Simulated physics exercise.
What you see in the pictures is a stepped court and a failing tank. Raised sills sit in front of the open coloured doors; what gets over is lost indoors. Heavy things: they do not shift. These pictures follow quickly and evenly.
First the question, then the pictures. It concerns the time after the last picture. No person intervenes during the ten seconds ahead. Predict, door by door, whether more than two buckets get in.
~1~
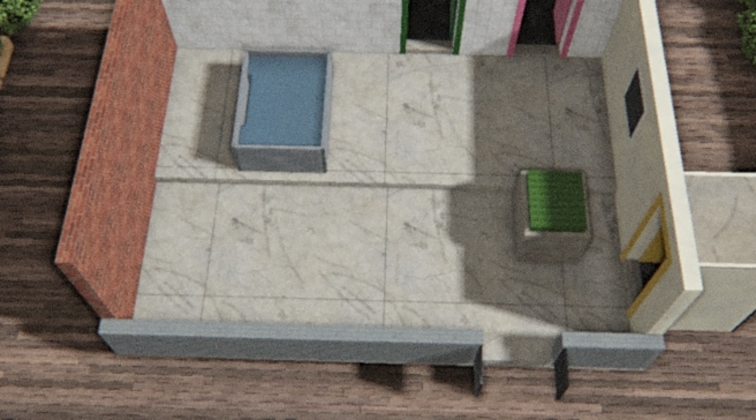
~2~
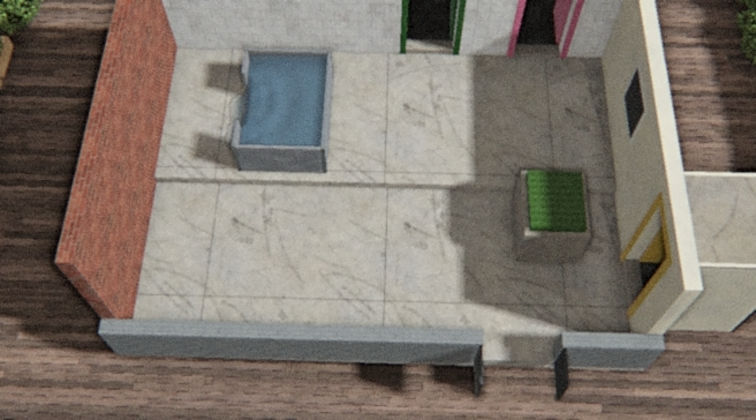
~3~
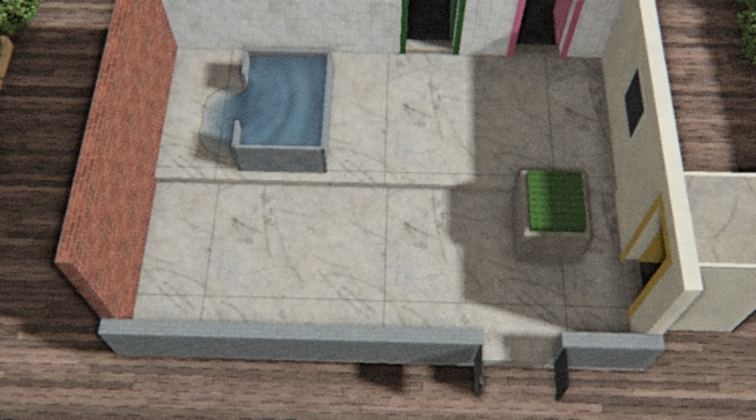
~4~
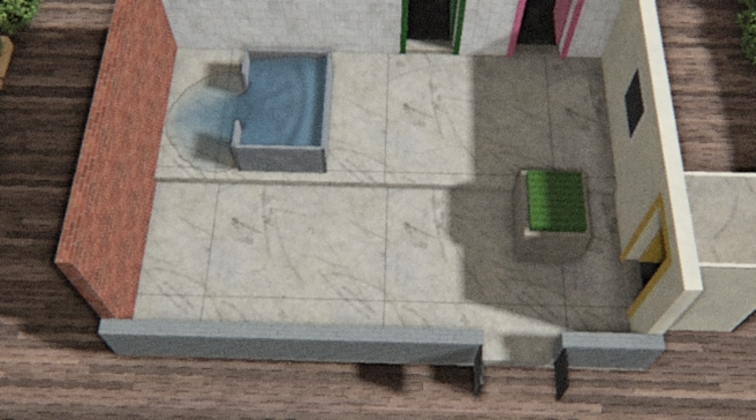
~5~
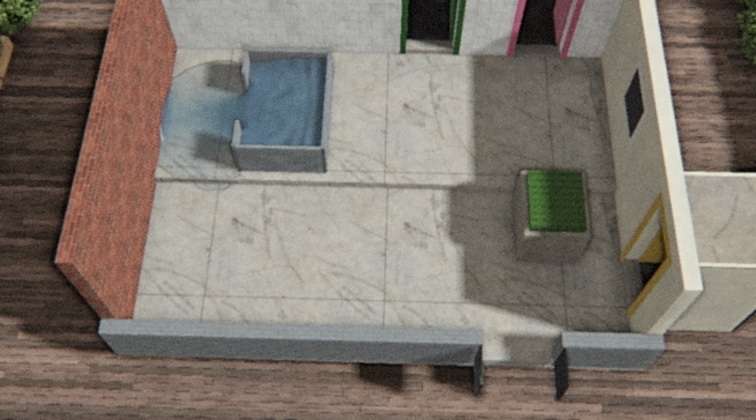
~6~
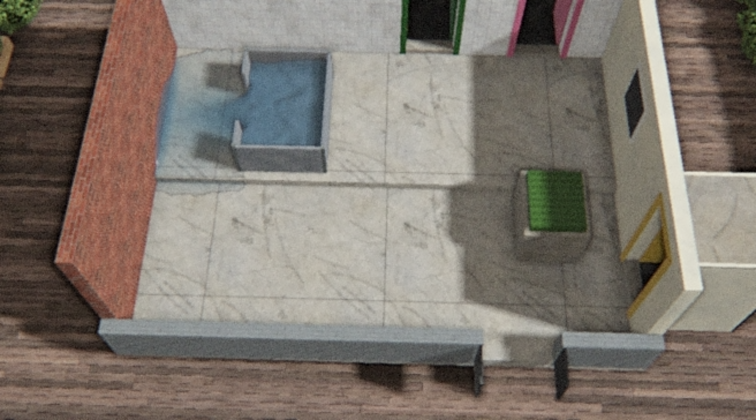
Result: Pink door: Does not exceed it, green door: Does not exceed it, yellow door: Does not exceed it.
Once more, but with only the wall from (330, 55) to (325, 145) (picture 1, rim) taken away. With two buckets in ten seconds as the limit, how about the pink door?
Note: Pink door admits more.
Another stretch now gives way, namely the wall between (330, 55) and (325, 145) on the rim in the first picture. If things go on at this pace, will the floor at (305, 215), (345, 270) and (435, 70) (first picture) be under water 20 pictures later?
In turn: Untouched, untouched, swamped.
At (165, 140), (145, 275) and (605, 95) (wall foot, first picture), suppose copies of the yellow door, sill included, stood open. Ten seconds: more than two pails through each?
One, ends up above; two, ends up below; three, ends up below.
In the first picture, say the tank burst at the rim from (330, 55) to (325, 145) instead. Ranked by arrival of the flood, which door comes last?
Coming last is the yellow-painted one.
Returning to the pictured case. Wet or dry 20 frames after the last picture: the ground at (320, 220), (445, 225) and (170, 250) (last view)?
Lab note, in the order given: Unwetted, unwetted, wet through.
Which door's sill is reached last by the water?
The yellow one.
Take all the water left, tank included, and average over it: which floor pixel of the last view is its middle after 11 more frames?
I'd put my finger on (237, 134).
A moment on, water covers 10 % of the floor; the pink door not reached, the green door not reached, the yellow door not reached.
Next, water covers 20 % of the floor; the pink door not reached, the green door not reached, the yellow door not reached.
Then, water covers 35 % of the floor; the pink door not reached, the green door wet at the sill, nothing in, the yellow door not reached.
Later, water covers 75 % of the floor; the pink door wet at the sill, nothing in, the green door wet at the sill, nothing in, the yellow door not reached.
In the end, water covers 85 % of the floor; the pink door wet at the sill, nothing in, the green door wet at the sill, nothing in, the yellow door wet at the sill, nothing in.
